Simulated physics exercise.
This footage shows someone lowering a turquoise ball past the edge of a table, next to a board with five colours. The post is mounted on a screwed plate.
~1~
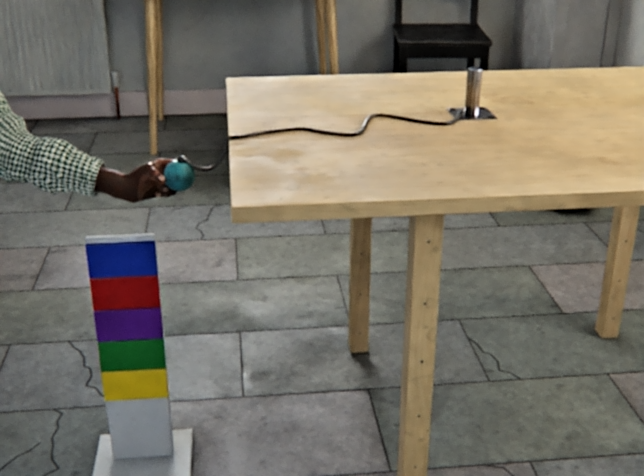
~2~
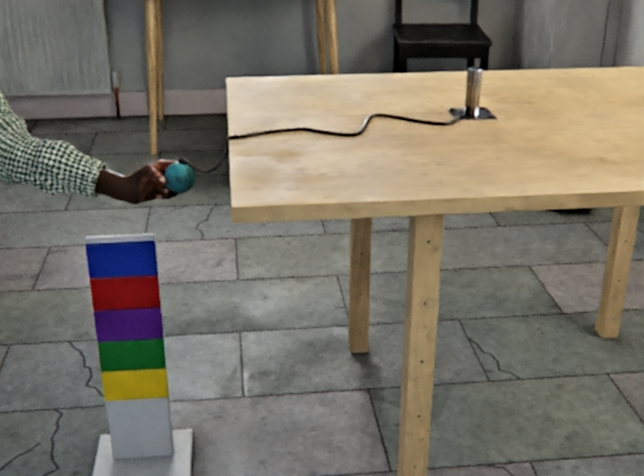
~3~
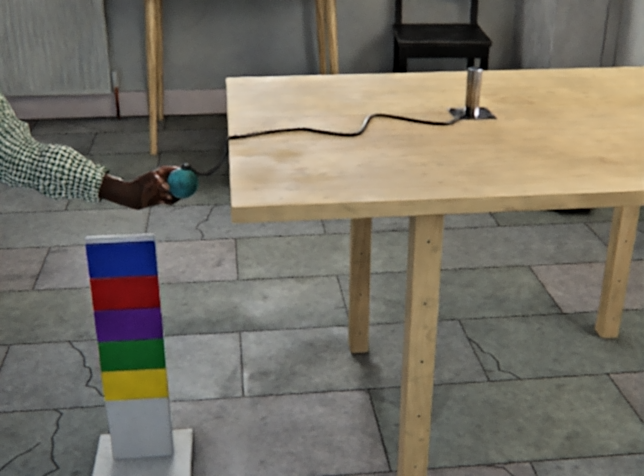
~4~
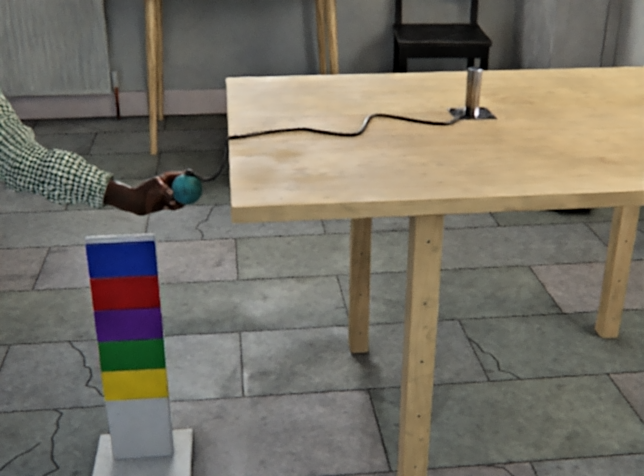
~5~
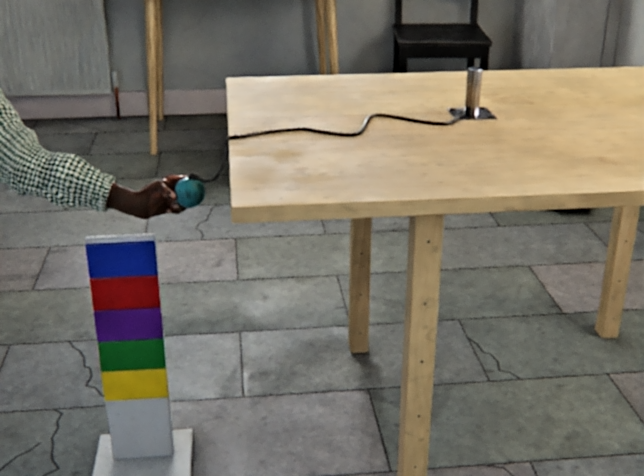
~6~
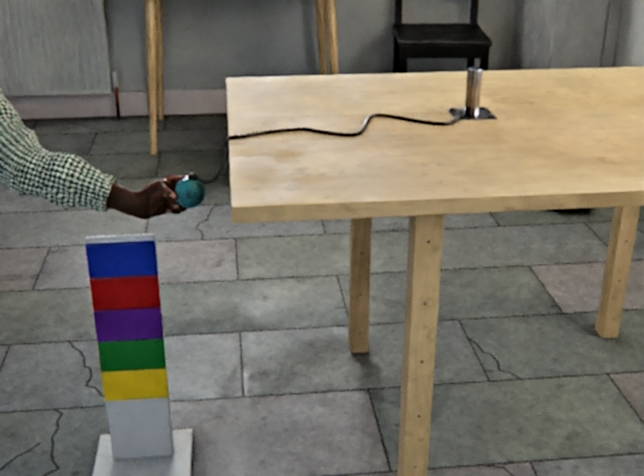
In a room with grey stone floor tiles, a hand holds a turquoise ball above a striped upright board, beside a wooden table where a dark lead runs to a small metal post. The hand moves the ball slightly right and down, toward the table's left edge, then stays nearly still.
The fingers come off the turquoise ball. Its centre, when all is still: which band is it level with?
It is level with the red band.
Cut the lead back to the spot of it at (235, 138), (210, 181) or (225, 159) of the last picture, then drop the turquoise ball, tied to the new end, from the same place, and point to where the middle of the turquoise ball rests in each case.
Approximate pixels, cut by cut: (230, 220); (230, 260); (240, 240).
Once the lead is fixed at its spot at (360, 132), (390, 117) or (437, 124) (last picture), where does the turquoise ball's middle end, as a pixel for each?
Try 1: (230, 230); try 2: (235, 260); try 3: (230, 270).
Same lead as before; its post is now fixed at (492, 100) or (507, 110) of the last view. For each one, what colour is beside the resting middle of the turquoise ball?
Result per try, in order: Blue / blue.
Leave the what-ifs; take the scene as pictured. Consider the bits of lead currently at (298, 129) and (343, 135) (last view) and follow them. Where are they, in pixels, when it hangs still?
Roughly at (230, 139), and the other roughly at (277, 131).
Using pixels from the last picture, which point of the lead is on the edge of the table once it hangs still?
About (298, 129).
Early on, ball near (231, 275); level with red.
Midway, ball near (228, 280); level with red.
Finally, ball near (230, 283); level with red. At red.
